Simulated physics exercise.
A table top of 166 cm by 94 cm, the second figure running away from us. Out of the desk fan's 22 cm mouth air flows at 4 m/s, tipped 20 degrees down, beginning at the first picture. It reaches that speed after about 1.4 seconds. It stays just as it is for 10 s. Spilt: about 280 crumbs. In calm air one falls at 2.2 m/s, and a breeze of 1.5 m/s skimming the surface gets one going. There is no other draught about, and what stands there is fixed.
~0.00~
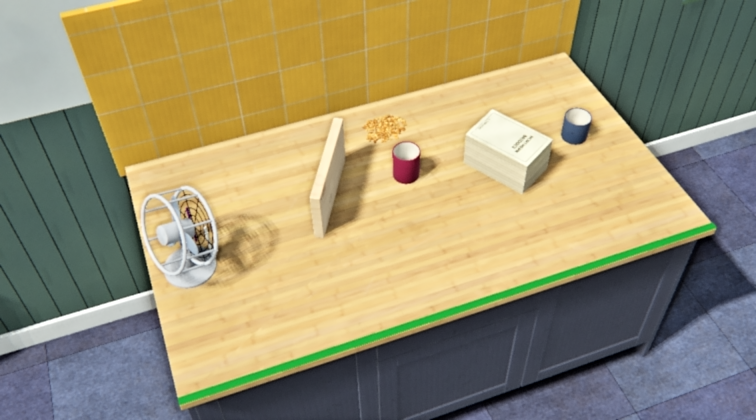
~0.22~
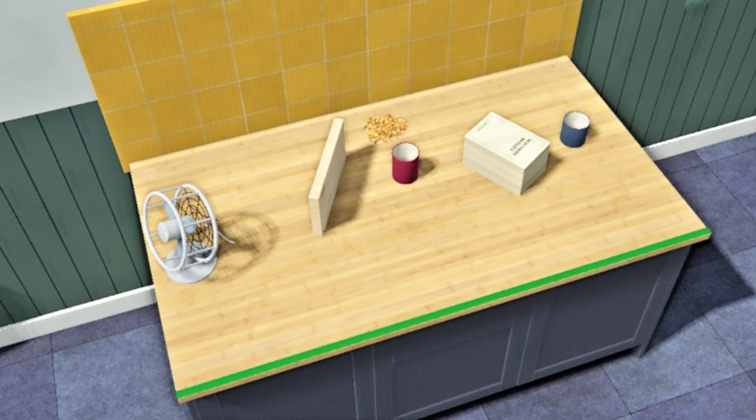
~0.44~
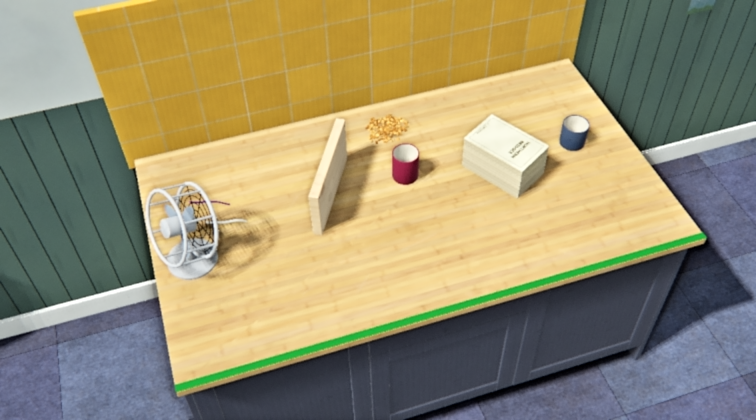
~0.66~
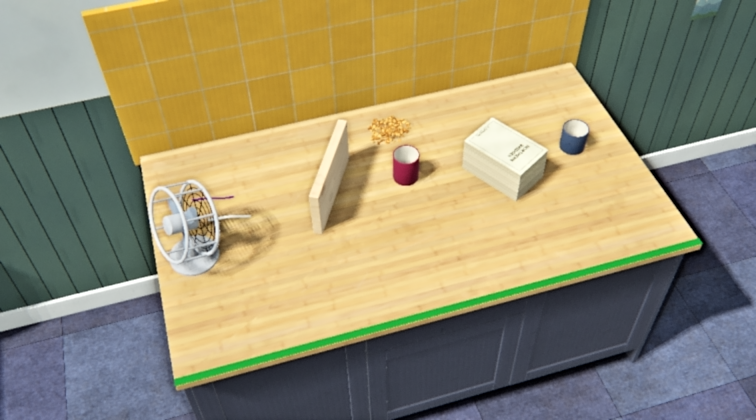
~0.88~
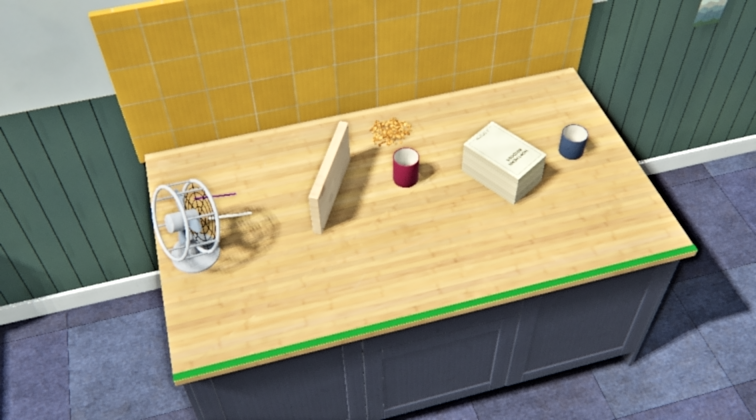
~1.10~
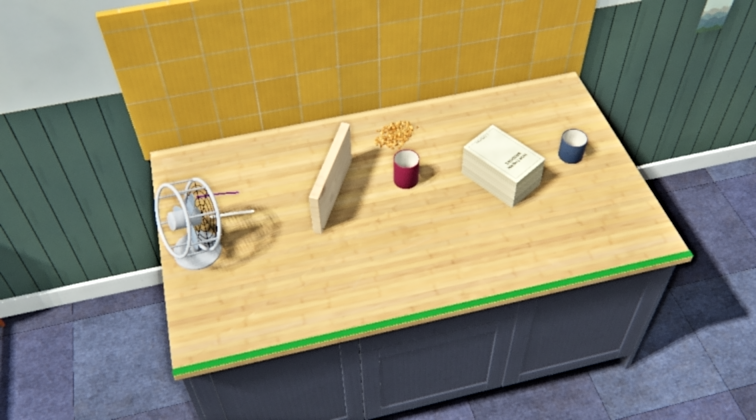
A wooden table top with a green front edge held a small fan, an upright board, two mugs, a block of paper and a pile of crumbs, which barely shifted as the view drifted slightly.
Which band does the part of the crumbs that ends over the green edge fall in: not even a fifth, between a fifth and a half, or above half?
Not even a fifth.
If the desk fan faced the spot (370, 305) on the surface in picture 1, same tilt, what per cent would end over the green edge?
That way the share would be roughly 0 %.
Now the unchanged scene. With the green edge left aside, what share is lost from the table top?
About 10 %.
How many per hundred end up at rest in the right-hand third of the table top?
I'd put it at about 10 percent.
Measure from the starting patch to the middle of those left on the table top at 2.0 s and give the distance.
Centre offset: Approx. 5 cm.
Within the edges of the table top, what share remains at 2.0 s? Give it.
Around 100 %.
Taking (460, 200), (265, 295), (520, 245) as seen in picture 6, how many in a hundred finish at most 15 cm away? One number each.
Roughly 0 %, 0 % and 0 %, in that order.
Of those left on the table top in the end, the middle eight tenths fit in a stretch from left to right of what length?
30 cm, give or take.
After 2.0 s, 88 % are on the move or not yet settled, 0 % are over the green edge; the middle of those still in play is near (405, 136).
After 3.2 s, 84 % are on the move or not yet settled, 0 % are over the green edge; the middle of those still in play is near (402, 138).
After 5.5 s, 77 % are on the move or not yet settled, 0 % are over the green edge; the middle of those still in play is near (402, 138).
After 10.0 s, at the end, 0 % are over the green edge; the middle of those still in play is near (399, 136).
